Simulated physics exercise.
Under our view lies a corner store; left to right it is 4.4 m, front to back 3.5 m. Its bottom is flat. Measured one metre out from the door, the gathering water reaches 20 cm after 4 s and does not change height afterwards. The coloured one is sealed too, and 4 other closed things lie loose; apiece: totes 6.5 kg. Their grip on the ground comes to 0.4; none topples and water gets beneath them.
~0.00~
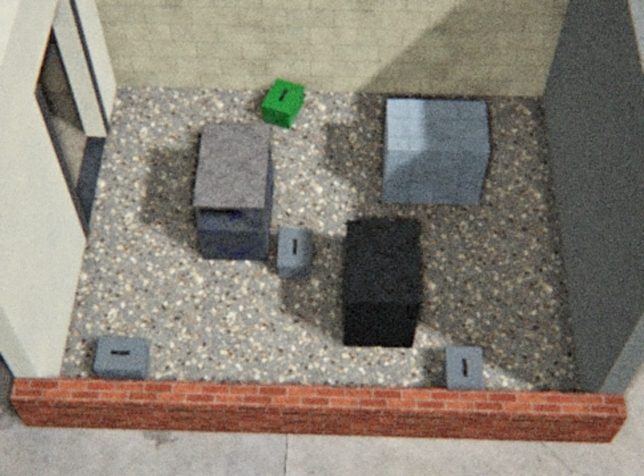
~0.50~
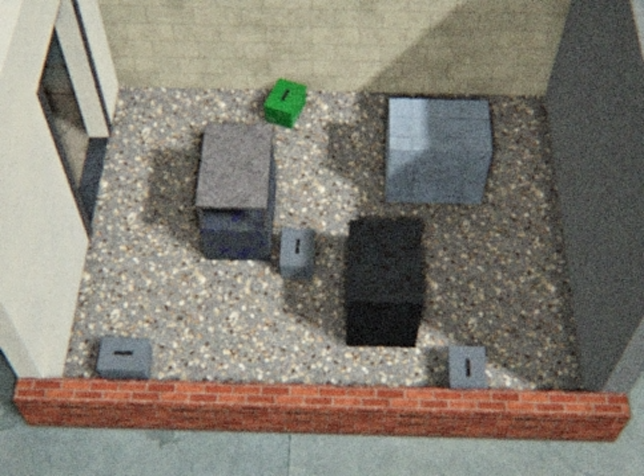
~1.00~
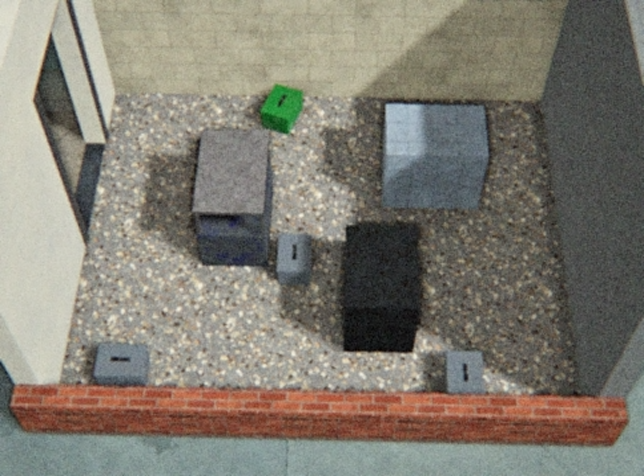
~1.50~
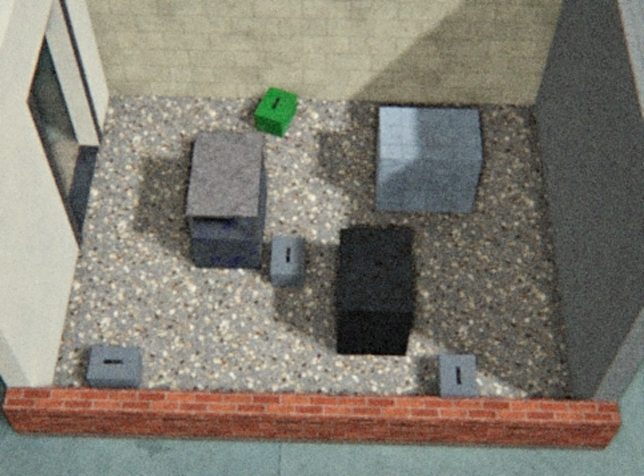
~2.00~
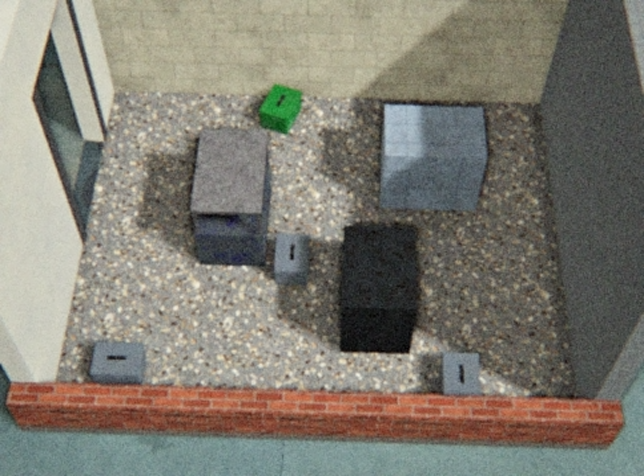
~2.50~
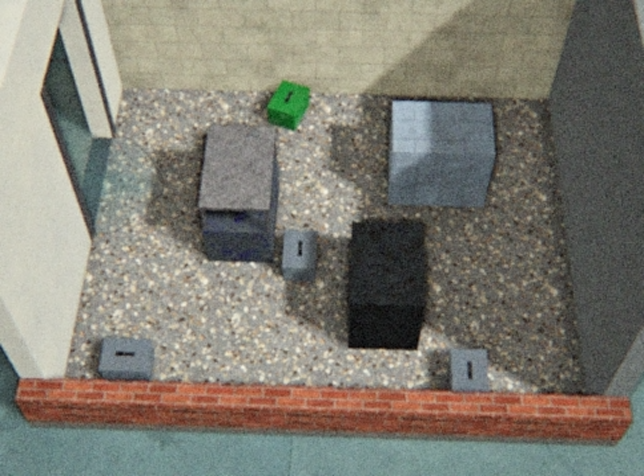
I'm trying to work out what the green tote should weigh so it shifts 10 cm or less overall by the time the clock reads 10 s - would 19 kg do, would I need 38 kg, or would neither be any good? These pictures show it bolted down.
I'd say you'd need 38 kg.
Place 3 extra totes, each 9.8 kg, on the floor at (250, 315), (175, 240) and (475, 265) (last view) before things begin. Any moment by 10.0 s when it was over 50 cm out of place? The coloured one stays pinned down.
Taking them in order, the first is inside the line, the second beyond the line and the third inside the line.
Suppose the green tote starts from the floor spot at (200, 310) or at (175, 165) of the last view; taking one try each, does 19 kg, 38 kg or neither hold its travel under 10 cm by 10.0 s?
The small mass already works; the big mass is needed.
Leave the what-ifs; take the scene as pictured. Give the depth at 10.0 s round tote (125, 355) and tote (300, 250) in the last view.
I'd put it at 11 cm and 4 cm respectively.
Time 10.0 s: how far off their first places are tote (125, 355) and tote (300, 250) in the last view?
30 cm, 5 cm.
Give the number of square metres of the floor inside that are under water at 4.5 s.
Somewhere around 4.5 m2, roughly.
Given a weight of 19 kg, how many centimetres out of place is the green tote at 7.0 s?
It would be some 60 cm from its spot.
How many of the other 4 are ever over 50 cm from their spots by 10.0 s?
1 in all.
After 3.5 s the green tote would be 0 cm from its start with 19 kg and 0 cm from its start with 38 kg; 0 cm of water round it then.
After 4.5 s the green tote would be 0 cm from its start with 19 kg and 0 cm from its start with 38 kg; 3 cm of water round it then.
After 7.0 s the green tote would be 65 cm from its start with 19 kg and 0 cm from its start with 38 kg; 8 cm of water round it then.
After 10.0 s the green tote would be 117 cm from its start with 19 kg and 0 cm from its start with 38 kg; 10 cm of water round it then.
